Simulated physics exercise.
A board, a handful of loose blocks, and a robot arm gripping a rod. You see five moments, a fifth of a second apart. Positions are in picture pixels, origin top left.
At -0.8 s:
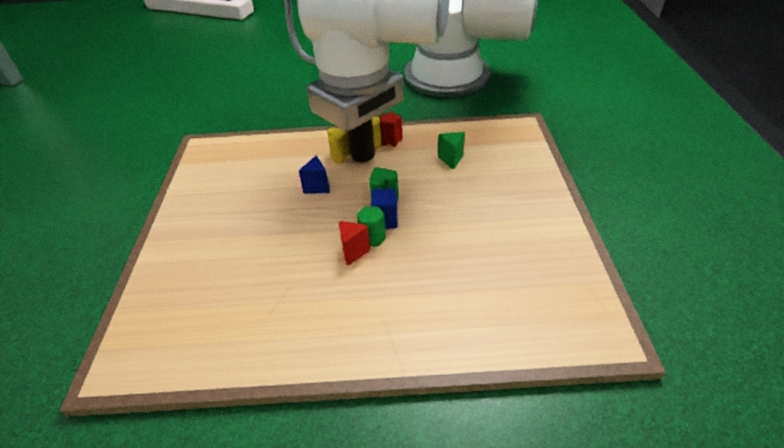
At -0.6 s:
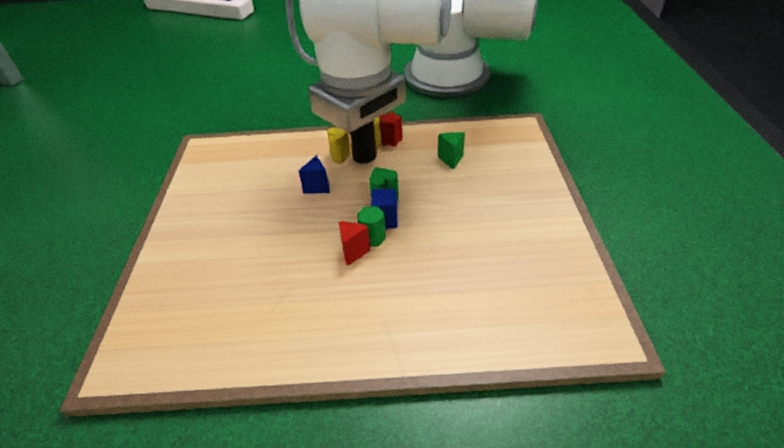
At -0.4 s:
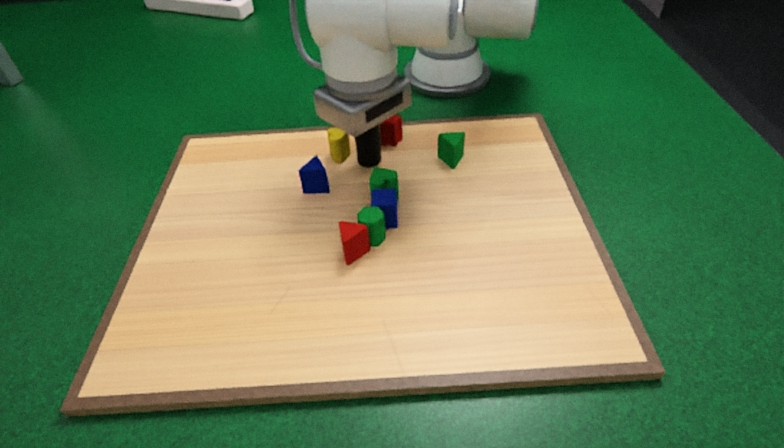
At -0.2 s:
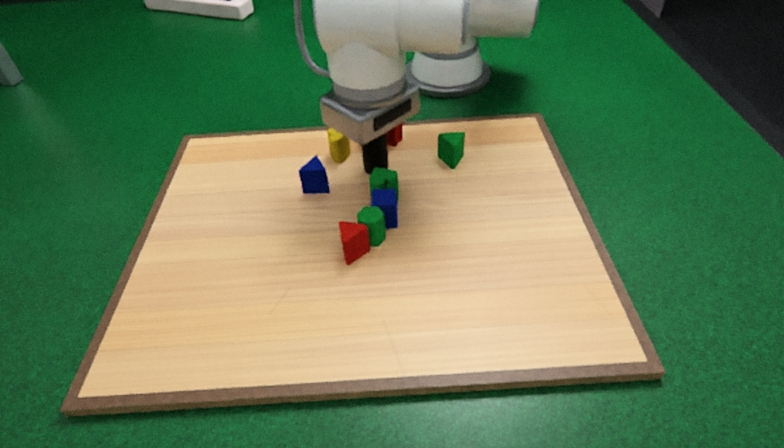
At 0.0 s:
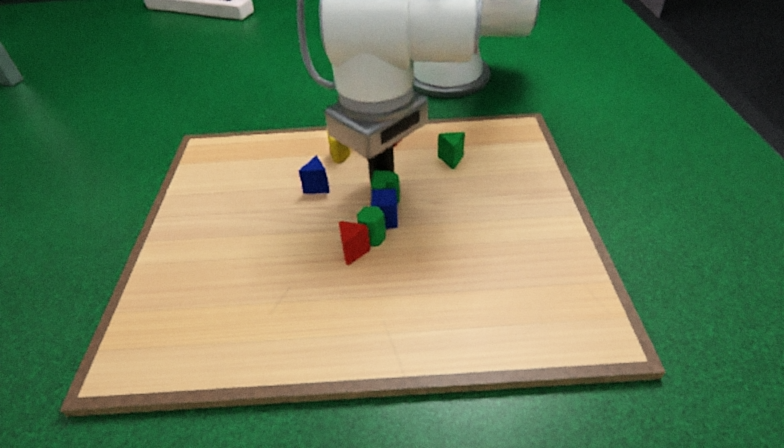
On a wooden board, a robot arm moves a black rod forward to a green block.
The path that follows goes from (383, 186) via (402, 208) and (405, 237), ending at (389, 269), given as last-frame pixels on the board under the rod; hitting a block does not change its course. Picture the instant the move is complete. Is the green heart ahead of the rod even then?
Yes
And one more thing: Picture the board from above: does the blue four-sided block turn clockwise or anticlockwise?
It twists against the clock when seen from above.
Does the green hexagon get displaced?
Yes.
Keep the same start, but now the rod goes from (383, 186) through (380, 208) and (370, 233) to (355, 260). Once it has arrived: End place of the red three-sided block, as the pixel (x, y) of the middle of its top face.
Around pixel (334, 252).
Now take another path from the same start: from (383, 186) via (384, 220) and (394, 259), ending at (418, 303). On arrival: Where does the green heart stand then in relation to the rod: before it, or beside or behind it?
Looking at the end of the path, the green heart is still being driven ahead.
On the path given first. One third of the way, rod at (402, 203); red three-sided block at (345, 236), turned 50° clockwise; green hexagon at (373, 237), turned 55° clockwise; green heart at (395, 203), turned 25° clockwise; blue four-sided block at (393, 221), turned 20° anticlockwise.
Two thirds of the way, rod at (405, 232); red three-sided block at (344, 236), turned 60° clockwise; green hexagon at (370, 242), turned 75° clockwise; green heart at (398, 233); blue four-sided block at (405, 251), turned 25° anticlockwise.
At the end, rod at (388, 263); red three-sided block at (340, 237), turned 85° clockwise; green hexagon at (358, 252), turned 120° clockwise; green heart at (388, 267), turned 25° anticlockwise; blue four-sided block at (415, 275), turned 60° anticlockwise.
